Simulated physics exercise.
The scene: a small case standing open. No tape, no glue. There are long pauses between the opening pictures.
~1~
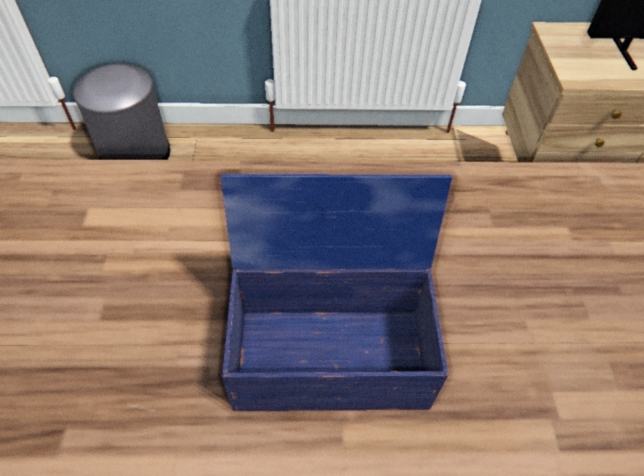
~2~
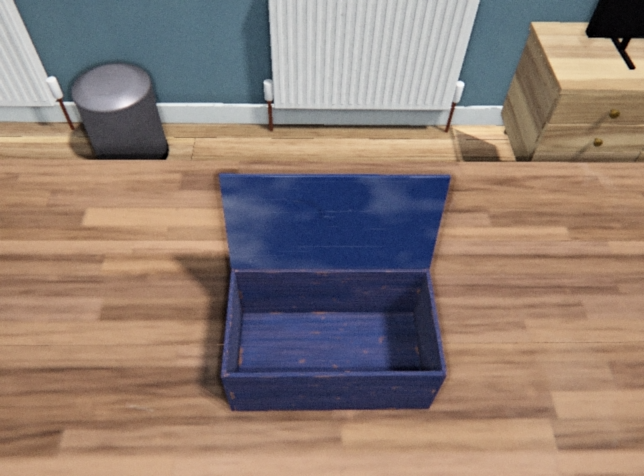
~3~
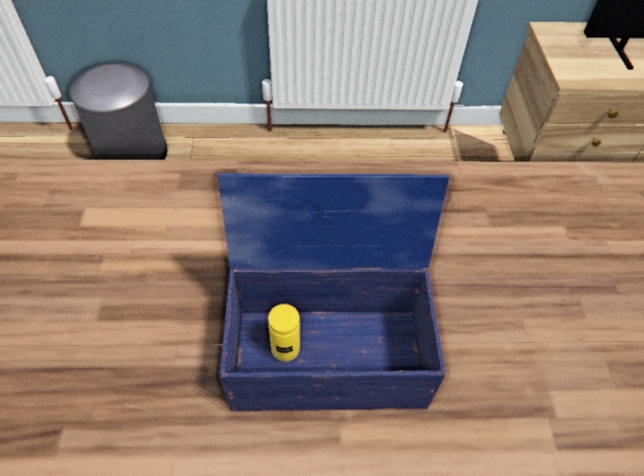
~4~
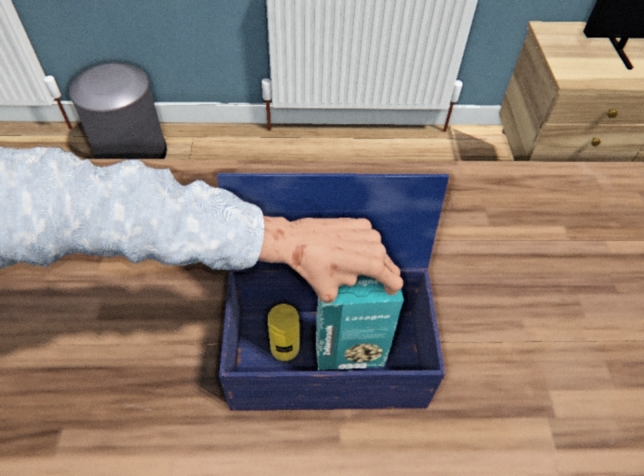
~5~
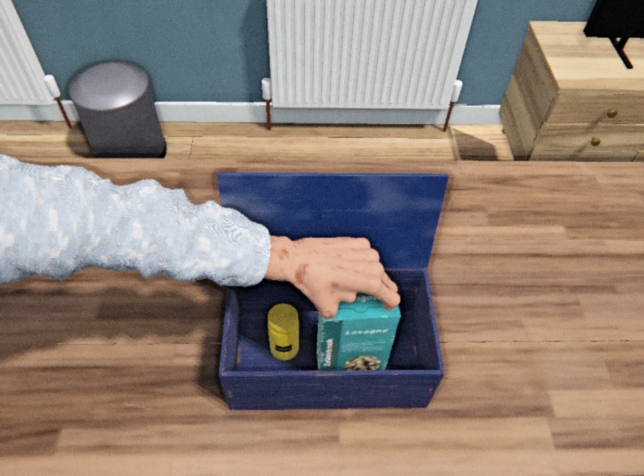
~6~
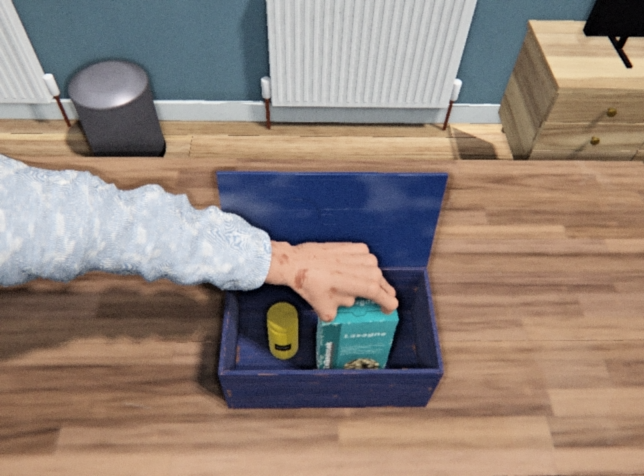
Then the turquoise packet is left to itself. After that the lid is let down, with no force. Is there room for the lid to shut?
As it turns out, it stays ajar.
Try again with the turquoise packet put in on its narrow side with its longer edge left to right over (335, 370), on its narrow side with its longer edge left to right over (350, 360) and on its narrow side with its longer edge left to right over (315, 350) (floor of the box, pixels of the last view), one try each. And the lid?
In the first case it closes; in the second case it shuts flat; in the third case it will not close.
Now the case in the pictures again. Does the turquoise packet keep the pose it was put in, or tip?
It tips.
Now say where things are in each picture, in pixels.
In the first picture, the last thing is not in view yet.
In the second picture, the last thing is not in view yet.
In the third picture, the last thing is not in view yet; yellow shaker (285, 334).
In the fourth picture, coming down; turquoise packet (355, 325); yellow shaker (284, 333).
In the fifth picture, coming down; turquoise packet (354, 338); yellow shaker (284, 333).
In the sixth picture, in place under the hand; turquoise packet (353, 341); yellow shaker (283, 332).
Then, 1.20 s on from there, lid 82° above the rim.
Then, 1.70 s on from there, lid 44° above the rim.
Then, 2.90 s on from there, lid 27° above the rim; turquoise packet turned 19° from how it was put near (355, 355).
In the end, lid 27° above the rim; left askew, turquoise packet; yellow shaker unmoved. At the end, from the last picture's camera, turquoise packet near (355, 355).
